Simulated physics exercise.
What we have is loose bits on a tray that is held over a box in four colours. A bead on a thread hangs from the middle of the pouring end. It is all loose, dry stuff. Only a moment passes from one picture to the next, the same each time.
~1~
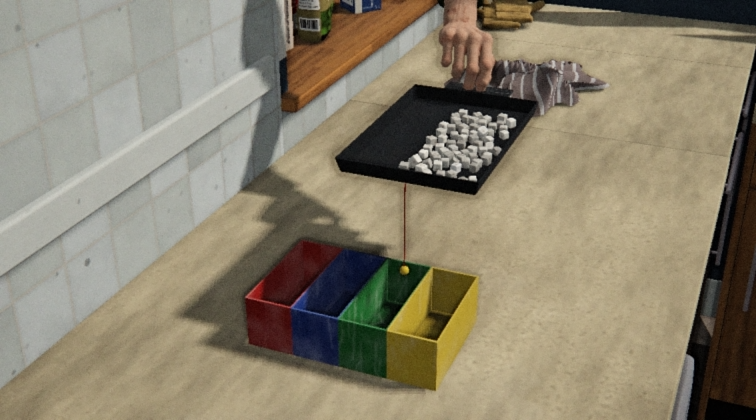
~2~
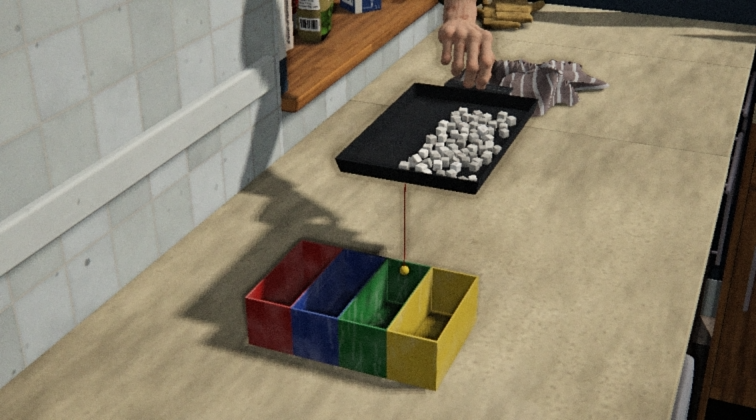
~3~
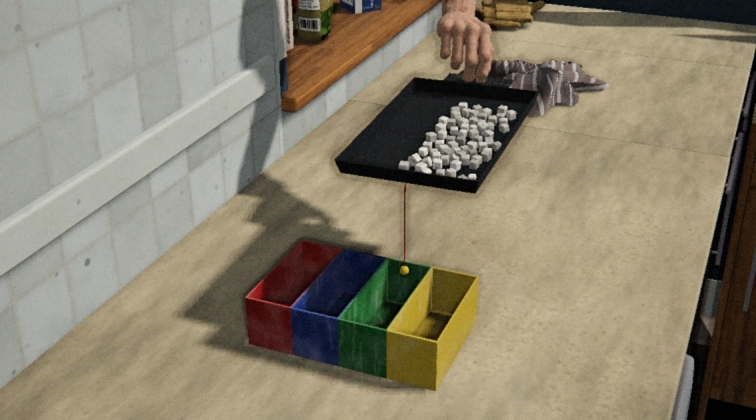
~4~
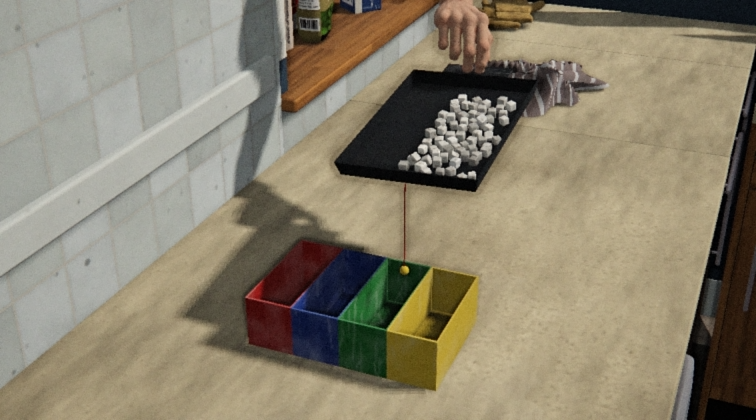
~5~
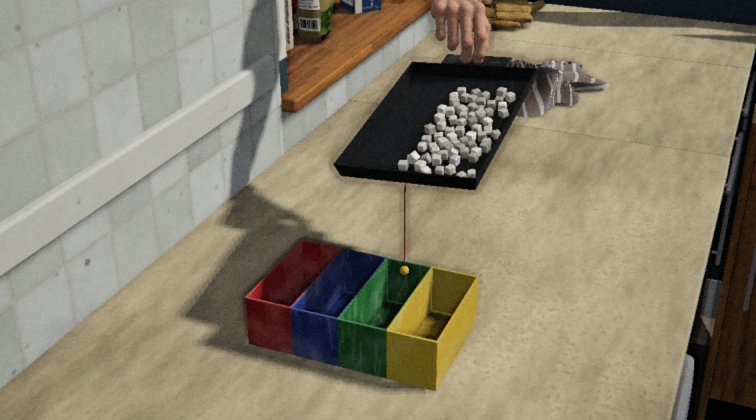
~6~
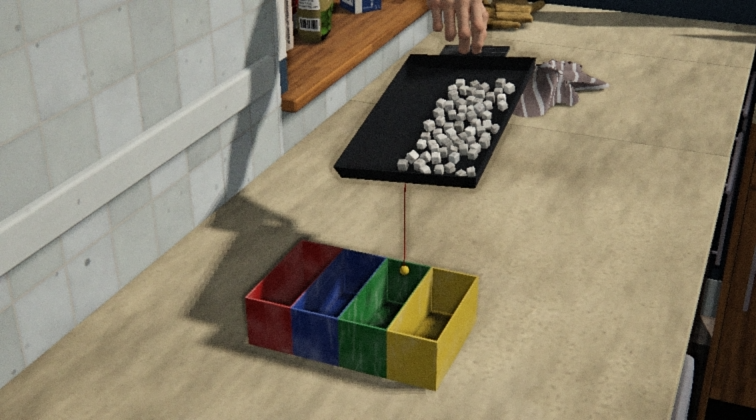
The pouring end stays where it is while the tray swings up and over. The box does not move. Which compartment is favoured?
The blue one ends fullest.
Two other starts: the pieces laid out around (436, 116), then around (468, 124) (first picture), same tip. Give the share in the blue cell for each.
About 70 and 60 per cent.
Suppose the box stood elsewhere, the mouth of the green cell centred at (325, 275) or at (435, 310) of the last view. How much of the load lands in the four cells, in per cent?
First some 80, then 80 per cent.
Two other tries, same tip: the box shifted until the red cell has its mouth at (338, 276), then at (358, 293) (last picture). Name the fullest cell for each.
First the red one, then that red cell.
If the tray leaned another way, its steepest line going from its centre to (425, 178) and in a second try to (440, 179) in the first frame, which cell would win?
One: The yellow one. Two: That yellow cell.
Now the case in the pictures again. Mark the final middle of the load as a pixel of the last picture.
At about (337, 334).
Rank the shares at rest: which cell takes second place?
Next in line is the green one.
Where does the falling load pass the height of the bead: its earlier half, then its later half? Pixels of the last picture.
First near (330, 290), later near (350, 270).
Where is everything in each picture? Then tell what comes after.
In the first frame, corners of the pouring end at (340, 157) and (476, 180), level; middle of the load at (461, 146), sugar cubes; bead on its thread at (404, 270); red cell at (269, 321); blue cell at (315, 332); green cell at (363, 344); yellow cell at (412, 356).
In the second frame, corners of the pouring end at (340, 157) and (476, 180), level; middle of the load at (461, 144).
In the third frame, corners of the pouring end at (340, 159) and (475, 179), tipped barely, lowest at the left corner; middle of the load at (461, 141).
In the fourth frame, corners of the pouring end at (339, 161) and (474, 177), tipped a little, lowest at the left corner; middle of the load at (461, 136).
In the fifth frame, corners of the pouring end at (339, 163) and (474, 176), tipped a little, lowest at the left corner; middle of the load at (460, 132).
In the sixth frame, corners of the pouring end at (338, 165) and (473, 175), tipped a little, lowest at the left corner; middle of the load at (459, 127); red cell at (269, 321); blue cell at (315, 332); green cell at (363, 344); yellow cell at (412, 356).
Soon, tray tipped steeply; all on the tray.
A while on, tray tipped past a quarter turn; nearly all on the tray; a stray few falling or outside the box.
Towards the end, tray tipped past a quarter turn; about half in the blue cell; about a quarter in the green cell; a small part in the red cell; a stray few in the yellow cell; a stray few falling or outside the box.
Finally, tray tipped past a quarter turn; about half in the blue cell; about a quarter in the green cell; a small part in the red cell; a stray few in the yellow cell; a stray few outside the box.
